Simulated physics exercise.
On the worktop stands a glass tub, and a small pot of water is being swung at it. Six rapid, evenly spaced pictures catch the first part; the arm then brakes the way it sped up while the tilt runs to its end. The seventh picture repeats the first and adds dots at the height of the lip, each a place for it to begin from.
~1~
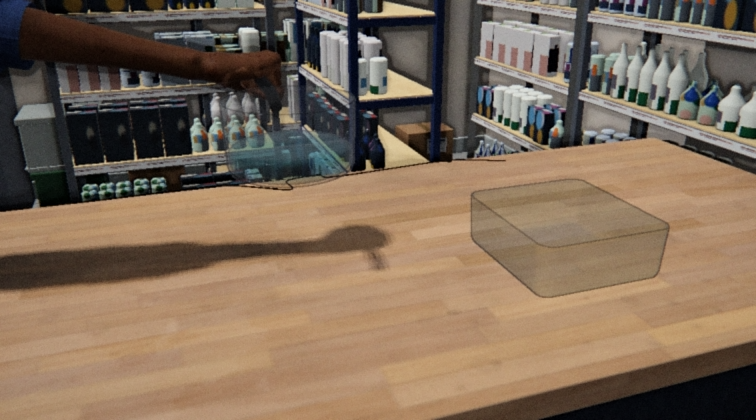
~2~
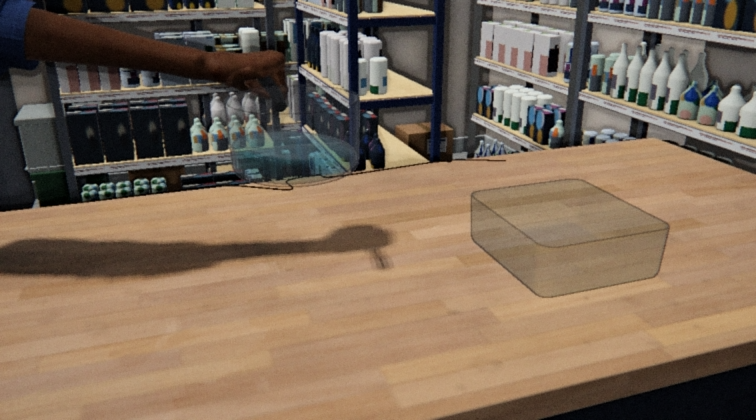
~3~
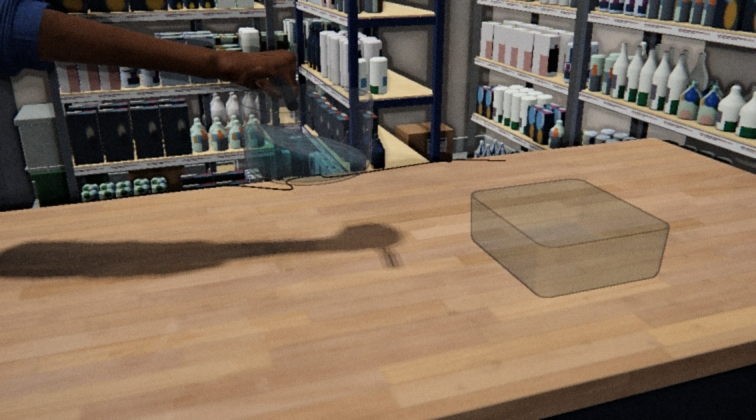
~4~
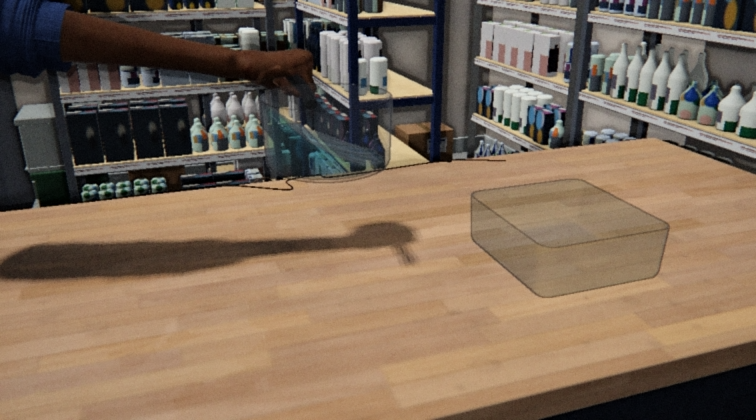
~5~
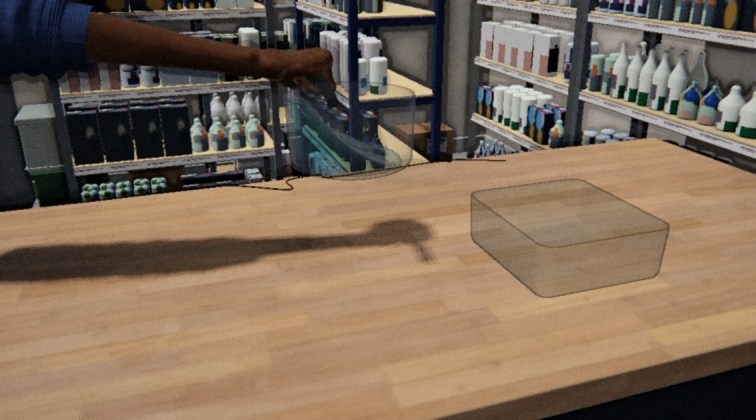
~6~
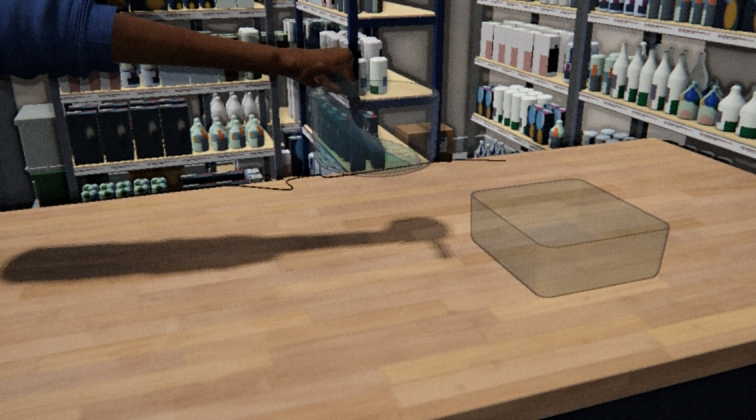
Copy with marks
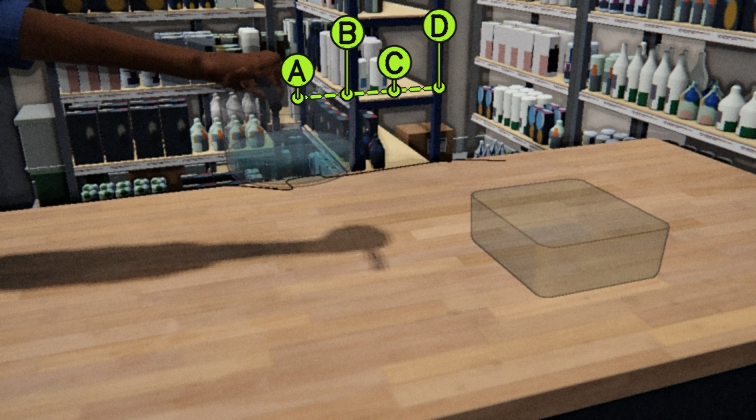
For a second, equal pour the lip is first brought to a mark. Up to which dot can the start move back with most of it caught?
Use dot C.
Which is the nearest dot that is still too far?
The answer is B.
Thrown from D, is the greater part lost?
No, that is safe.
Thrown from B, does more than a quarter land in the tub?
Yes, clearly.
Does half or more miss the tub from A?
Yes, it does.
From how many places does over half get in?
Two of the four.
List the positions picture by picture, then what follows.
In the first picture, upright, lip at (350, 94); tub from (533, 297) to (655, 273); nothing has left yet.
In the second picture, upright, lip at (354, 93); nothing has left yet.
In the third picture, upright, lip at (367, 92); nothing has left yet.
In the fourth picture, upright, lip at (386, 91); nothing has left yet.
In the fifth picture, upright, lip at (408, 89); nothing has left yet.
In the sixth picture, upright, lip at (431, 88); nothing has left yet.
On the marked copy, A at (297, 98); B at (347, 94); C at (394, 90); D at (439, 87).
With A, about 18 % lands in the tub, 78 % falls short and 4 % goes beside or beyond.
With B, about 35 % lands in the tub, 52 % falls short and 14 % goes beside or beyond.
With C, about 70 % lands in the tub, 17 % falls short and 14 % goes beside or beyond.
With D, about 69 % lands in the tub, 10 % falls short and 21 % goes beside or beyond.
